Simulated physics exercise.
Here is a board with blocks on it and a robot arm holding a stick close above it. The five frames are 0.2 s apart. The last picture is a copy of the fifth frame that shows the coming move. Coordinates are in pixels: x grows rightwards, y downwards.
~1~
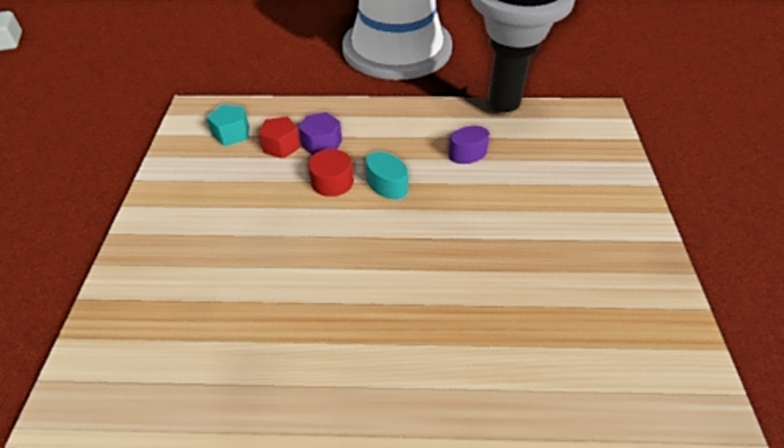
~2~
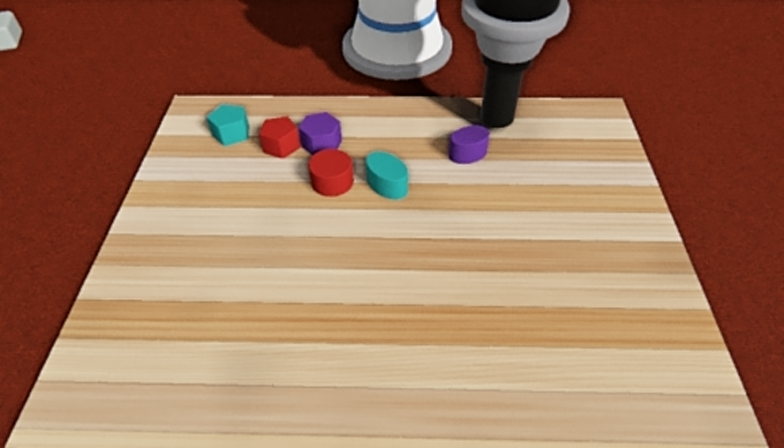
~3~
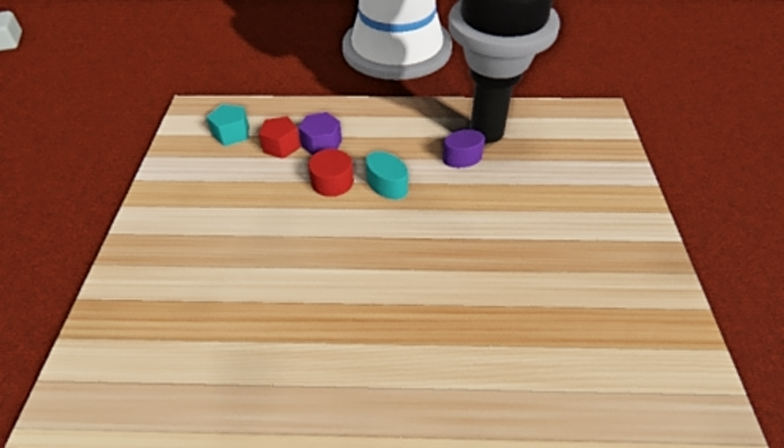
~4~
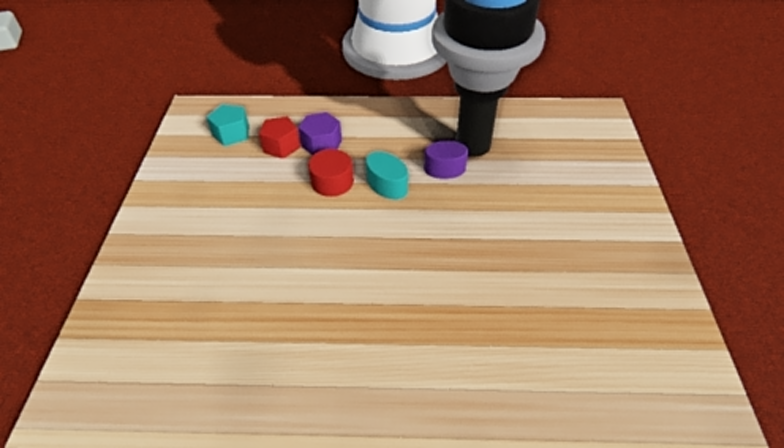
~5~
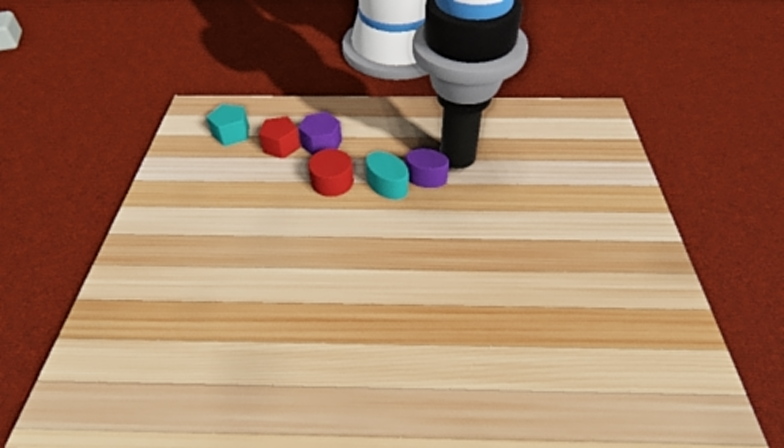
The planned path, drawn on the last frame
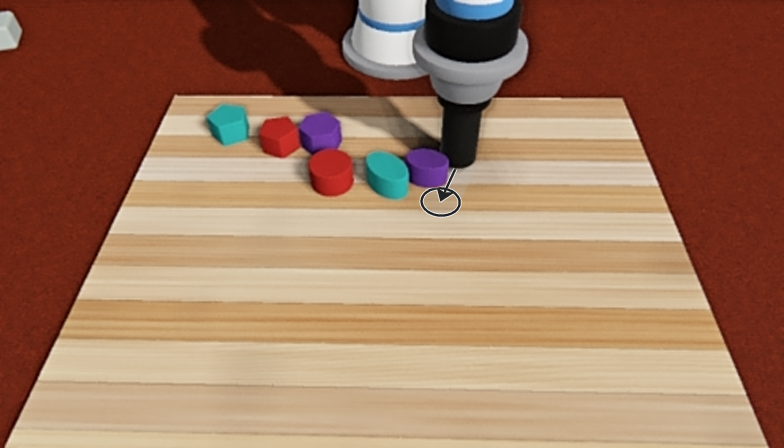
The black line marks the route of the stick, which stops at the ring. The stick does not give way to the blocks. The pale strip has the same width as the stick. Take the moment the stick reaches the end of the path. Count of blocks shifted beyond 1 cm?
Most likely two.
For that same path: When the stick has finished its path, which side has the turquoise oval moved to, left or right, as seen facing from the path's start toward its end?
Seen from start to end, it moves right.
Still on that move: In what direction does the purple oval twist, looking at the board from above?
Clockwise, looking down.
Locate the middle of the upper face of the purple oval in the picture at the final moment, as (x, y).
It sits at (407, 177).
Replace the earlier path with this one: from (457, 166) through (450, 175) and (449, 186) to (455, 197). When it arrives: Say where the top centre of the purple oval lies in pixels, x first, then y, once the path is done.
If I read the scene right, the answer is (415, 168).
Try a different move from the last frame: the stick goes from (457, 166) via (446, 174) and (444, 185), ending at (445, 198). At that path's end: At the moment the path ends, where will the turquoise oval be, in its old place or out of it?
If the stick follows that path, the turquoise oval ends up shifted.
The drawn path runs from (457, 166) to (441, 202).
What follows on the original path. Halfway along, stick at (449, 175); turquoise oval at (378, 165); purple oval at (415, 167), turned 45° clockwise.
At the end, stick at (441, 193); turquoise oval at (372, 165); purple oval at (407, 177), turned 85° clockwise.
